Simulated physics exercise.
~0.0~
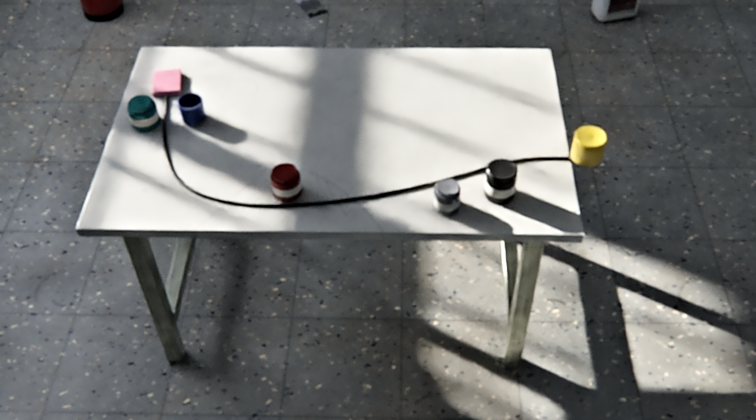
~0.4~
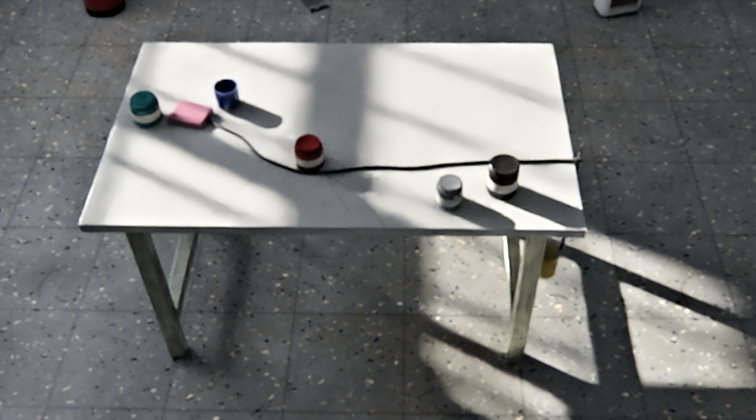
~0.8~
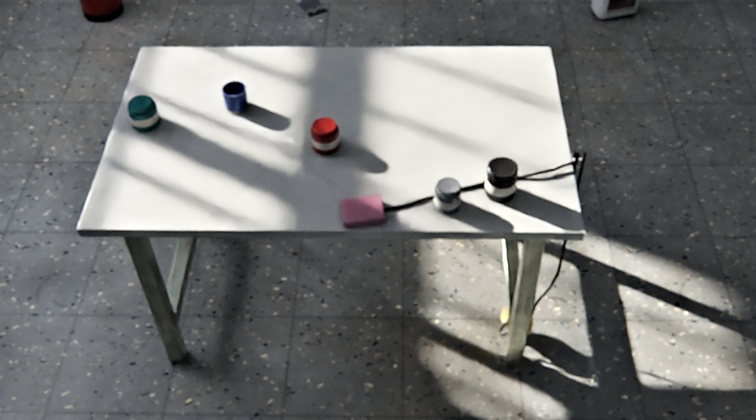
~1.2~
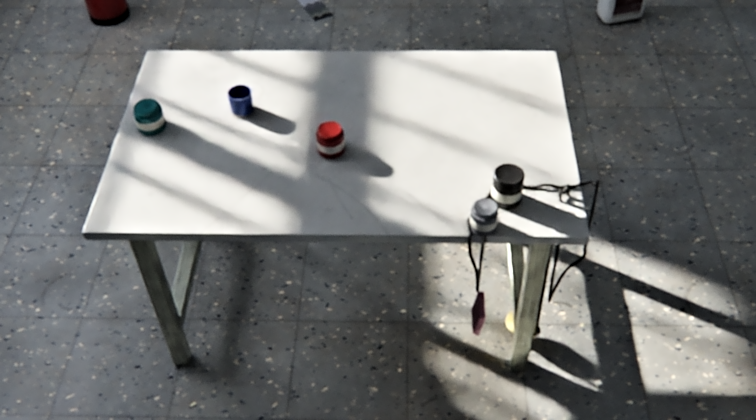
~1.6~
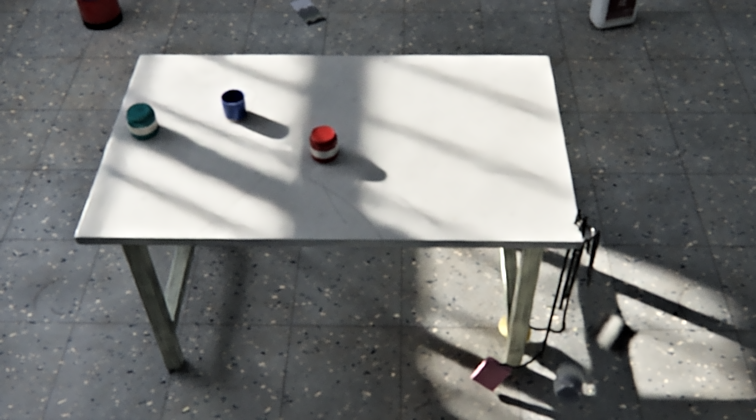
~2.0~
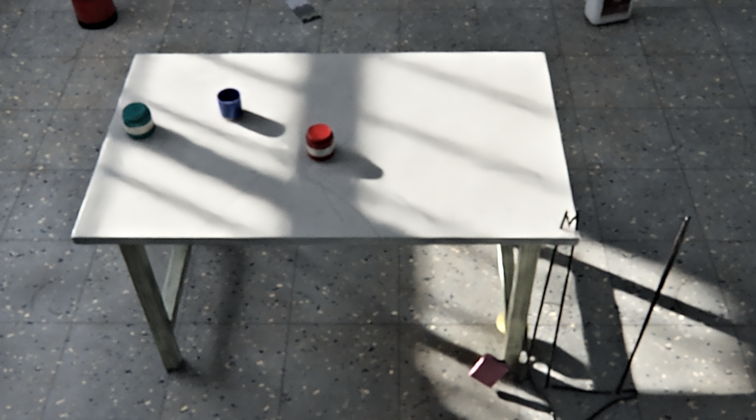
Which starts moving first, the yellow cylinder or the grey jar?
The yellow cylinder starts moving first, dropping beside the right end of the table while the grey jar is still standing in place. The grey jar only shifts later, once the pink slab has gone over the front edge.
